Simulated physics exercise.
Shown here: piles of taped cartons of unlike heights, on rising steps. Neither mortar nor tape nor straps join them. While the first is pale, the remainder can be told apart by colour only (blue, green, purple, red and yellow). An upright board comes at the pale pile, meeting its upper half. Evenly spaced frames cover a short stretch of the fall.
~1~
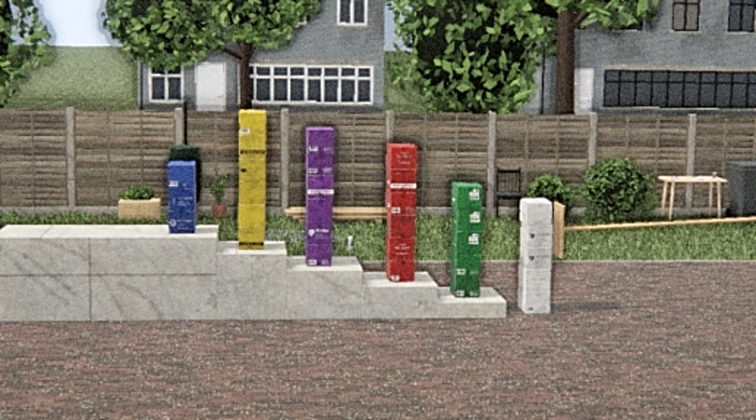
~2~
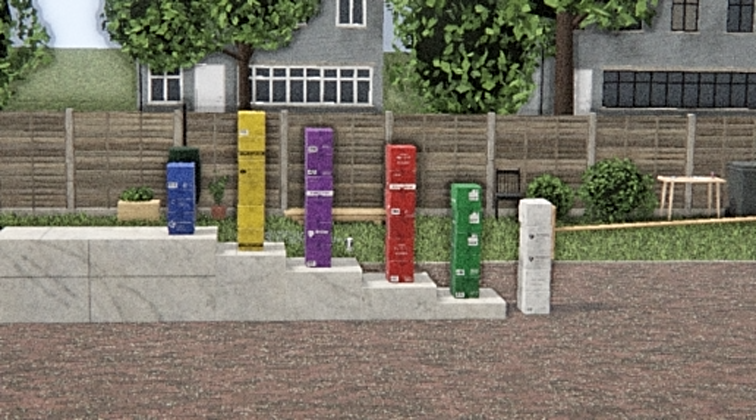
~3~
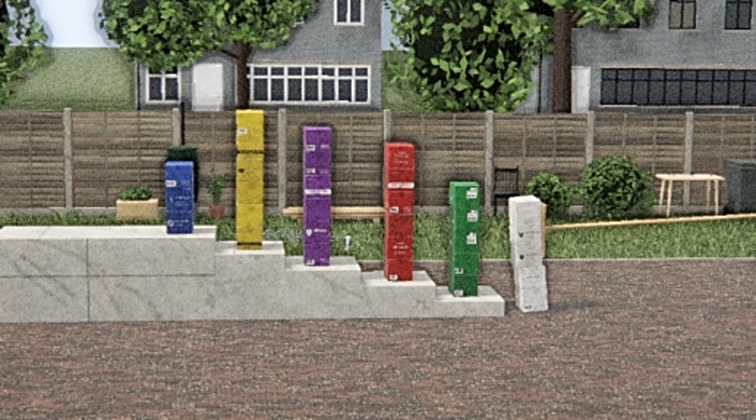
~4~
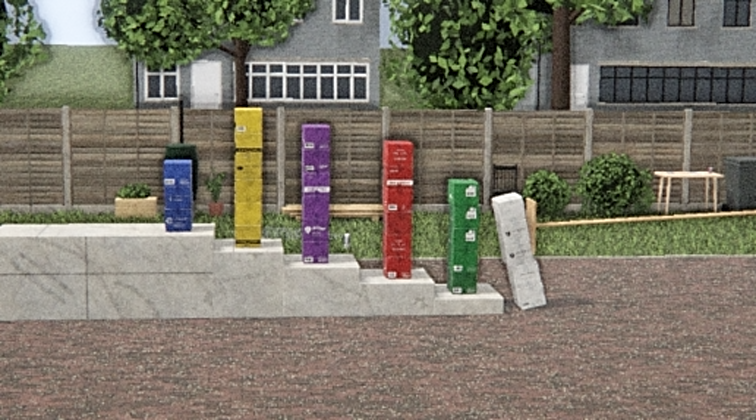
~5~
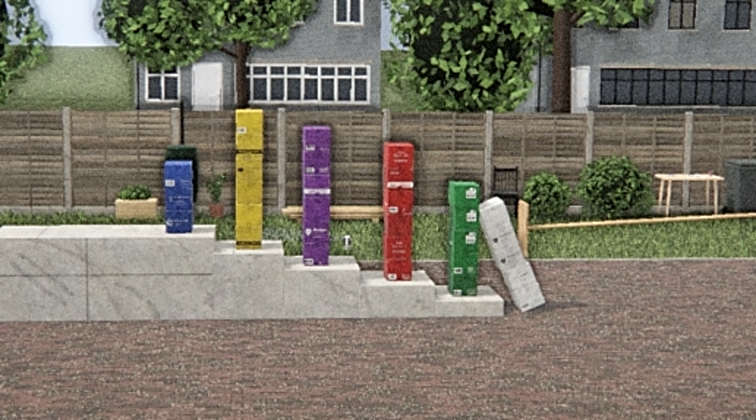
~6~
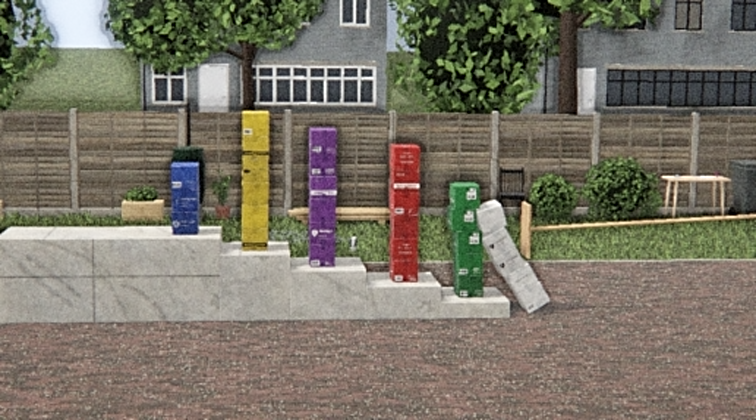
The footage shows a white stack of boxes standing on paving beside stone steps that hold green, red, purple, yellow and blue stacks. The white stack tilts left, slowly then further, until its top meets the green one.
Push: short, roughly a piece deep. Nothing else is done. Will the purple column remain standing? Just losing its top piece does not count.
No, it comes down.
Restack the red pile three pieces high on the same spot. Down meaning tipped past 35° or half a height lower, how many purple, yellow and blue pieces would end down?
Counts - purple: 0, yellow: 0, blue: 0.
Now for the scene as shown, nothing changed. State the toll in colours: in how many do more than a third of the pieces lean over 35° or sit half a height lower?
The tally is 5.
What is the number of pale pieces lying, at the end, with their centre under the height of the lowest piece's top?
1.
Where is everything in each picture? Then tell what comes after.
In the first picture (we follow the side turned to the camera), board (563, 225) not yet touching; top purple carton (321, 141); top green carton (470, 198); no other piece has moved.
In the second picture, board (554, 226) not yet touching; top purple carton (320, 142).
In the third picture, board (544, 224) pushing, top of the pale pile leaning barely; top purple carton (318, 141); no other piece has moved.
In the fourth picture, board (535, 222) pushing, top of the pale pile leaning a little; top purple carton (317, 139); no other piece has moved.
In the fifth picture, board (527, 224) pushing, top of the pale pile leaning clearly; top purple carton (318, 140); no other piece has moved.
In the sixth picture, board (530, 225) stopped, top of the pale pile leaning clearly; top purple carton (324, 142); top green carton (467, 198) displaced a little; 3 stirred so far.
Soon, 5 of the pale pile down; none of the 6 purple cartons down (5 of 26 in all colours); top purple carton unmoved; top green carton tipped well over, about its own height lower.
A while on, 5 of the pale pile down; 6 of the 6 purple cartons down (21 of 26 in all colours); top purple carton tipped well over, about its own height lower; top green carton tipped steeply, some two heights lower.
Finally, 5 of the pale pile down; 6 of the 6 purple cartons down (25 of 26 in all colours); top purple carton tipped well over, some two heights lower; top blue carton upside down. Seen by the last camera, middles, top purple carton near (213, 184), top blue carton near (72, 222).
